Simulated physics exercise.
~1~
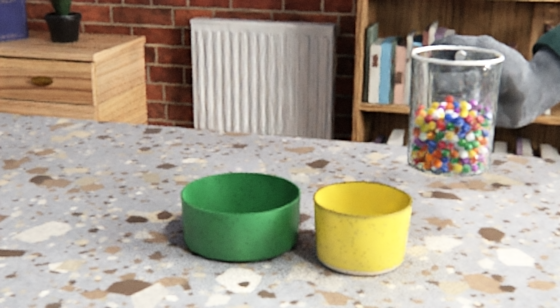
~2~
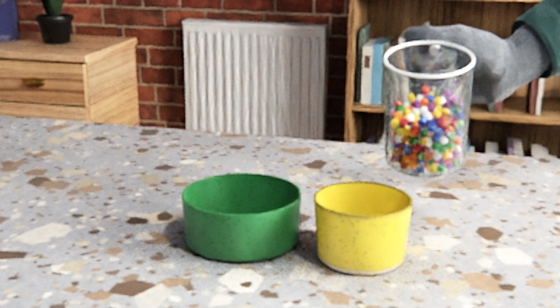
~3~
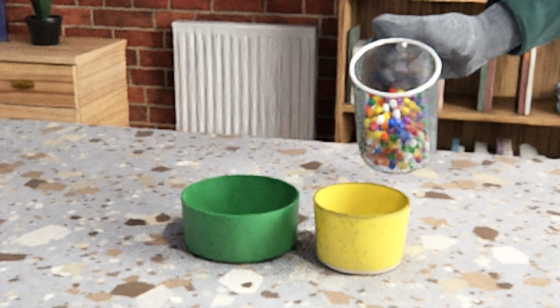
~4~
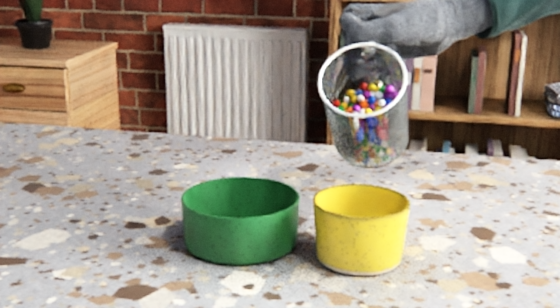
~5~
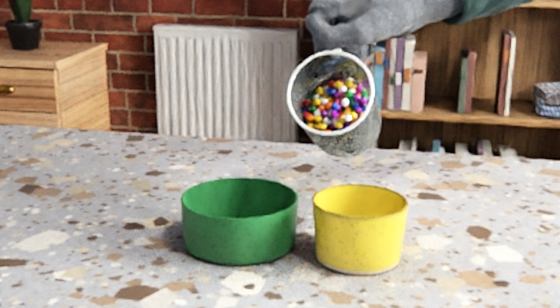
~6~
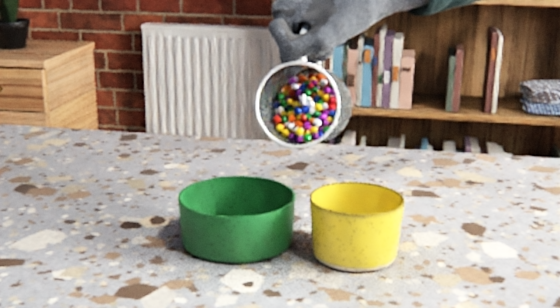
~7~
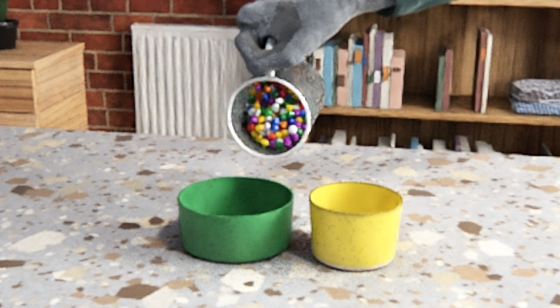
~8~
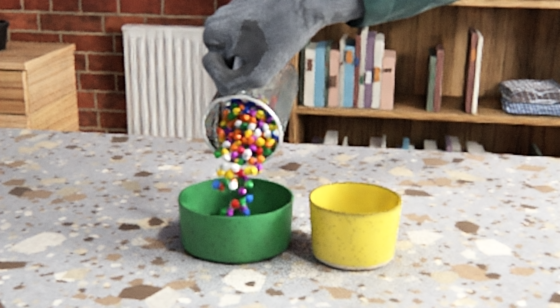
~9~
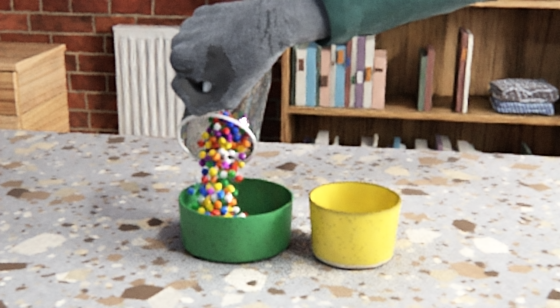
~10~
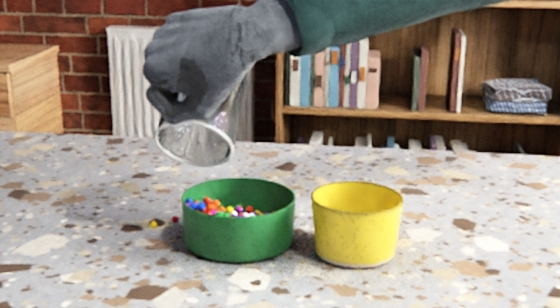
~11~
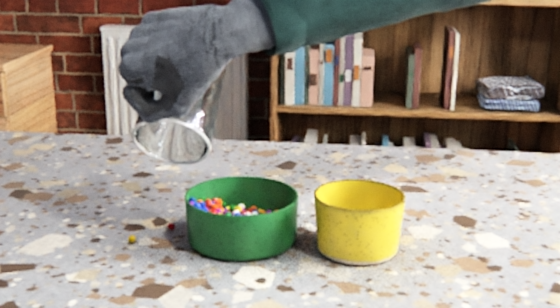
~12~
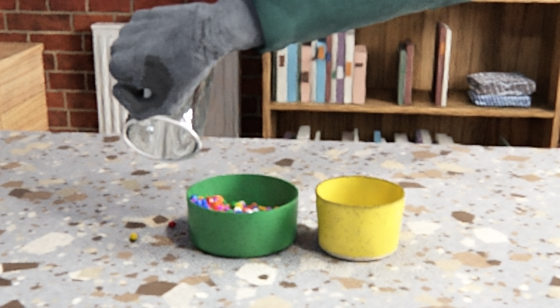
A gray-gloved hand in a teal sleeve holds a clear cup of colourful beads at the right, above a speckled stone tabletop seen from the front and slightly above. A green dish stands near the middle with a yellow dish to its right, before a brick wall, a white radiator and wooden shelves. The hand carries the cup left, tipping it steadily past the yellow dish. Over the green dish, the beads pour out in a stream. The emptied cup continues left, tilted mouth down, leaving the beads heaped in the green dish, a few strays beside it, and the yellow dish without any visible beads.
